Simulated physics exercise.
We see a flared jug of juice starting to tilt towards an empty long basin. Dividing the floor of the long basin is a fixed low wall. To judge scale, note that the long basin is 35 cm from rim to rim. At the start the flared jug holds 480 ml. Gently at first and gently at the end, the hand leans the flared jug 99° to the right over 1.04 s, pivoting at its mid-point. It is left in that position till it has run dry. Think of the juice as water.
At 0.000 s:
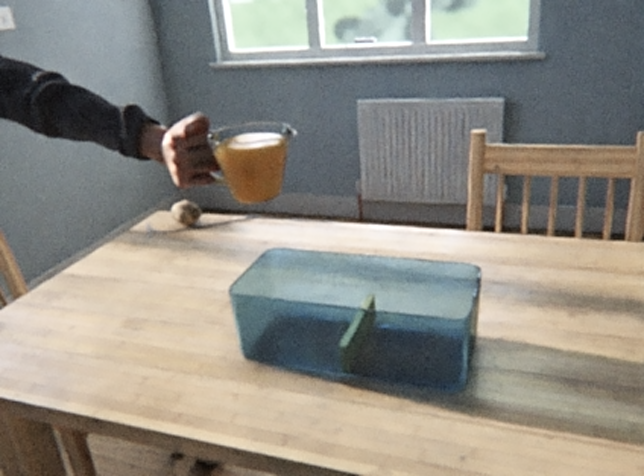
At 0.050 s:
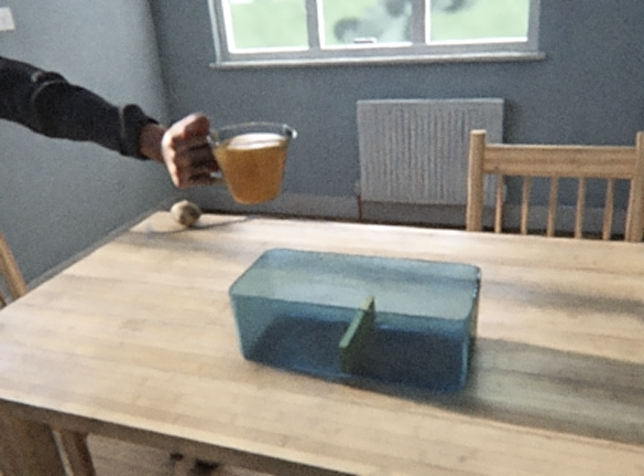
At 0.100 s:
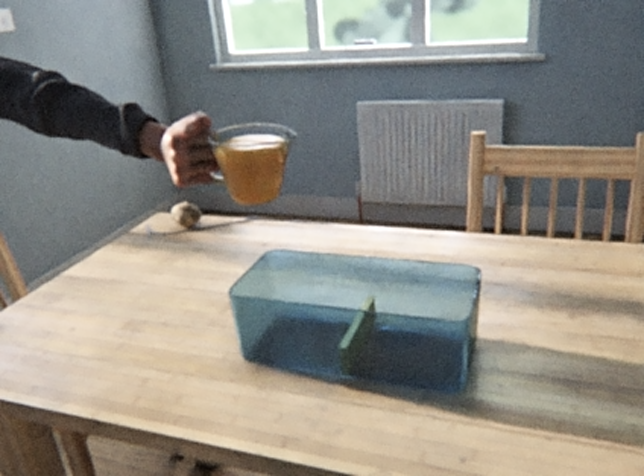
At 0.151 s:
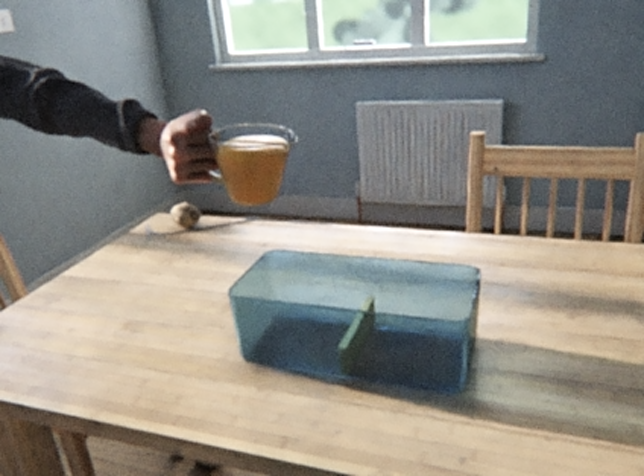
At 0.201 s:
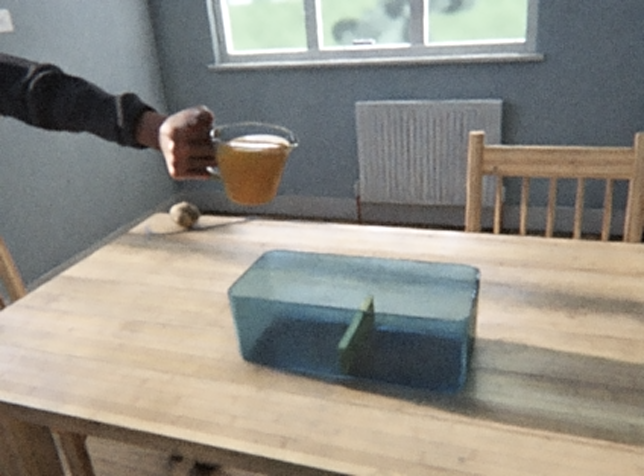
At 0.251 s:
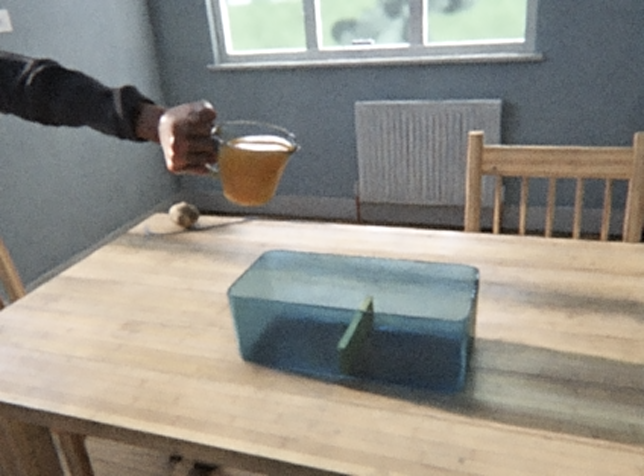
Hand holding a clear flared jug of orange juice above a blue divided basin on a wooden table, slowly tilting it right.
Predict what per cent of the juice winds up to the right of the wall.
Roughly 39 per cent is past the wall.
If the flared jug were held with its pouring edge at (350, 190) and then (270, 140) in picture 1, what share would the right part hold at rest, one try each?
95 per cent first, 5 per cent second.
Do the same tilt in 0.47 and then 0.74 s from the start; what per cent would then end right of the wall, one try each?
20 then 30 %.
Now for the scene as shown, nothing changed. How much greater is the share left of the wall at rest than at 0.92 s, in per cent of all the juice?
Around 26 in a hundred.
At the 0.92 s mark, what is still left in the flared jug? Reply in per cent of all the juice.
Some 10 per cent.
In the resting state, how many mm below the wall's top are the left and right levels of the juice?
Roughly 38 mm on the left side and roughly 42 mm on the right.
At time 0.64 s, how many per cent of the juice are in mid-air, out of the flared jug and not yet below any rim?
About 28 per cent.
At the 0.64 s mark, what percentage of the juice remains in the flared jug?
Around 62 percent.
By 0.64 s the tilt is 67° and 62 per cent is still to pour, 5 is left of the wall and 6 right of it.
By 0.92 s the tilt is 96° and 10 per cent is still to pour, 34 is left of the wall and 38 right of it.
By 1.22 s the tilt is 99° and 0 per cent is still to pour, 60 is left of the wall and 39 right of it.
By 1.54 s the tilt is 99° and 0 per cent is still to pour, 60 is left of the wall and 39 right of it.
At rest 60 per cent lies left of the wall, 39 right of it and 1 outside.
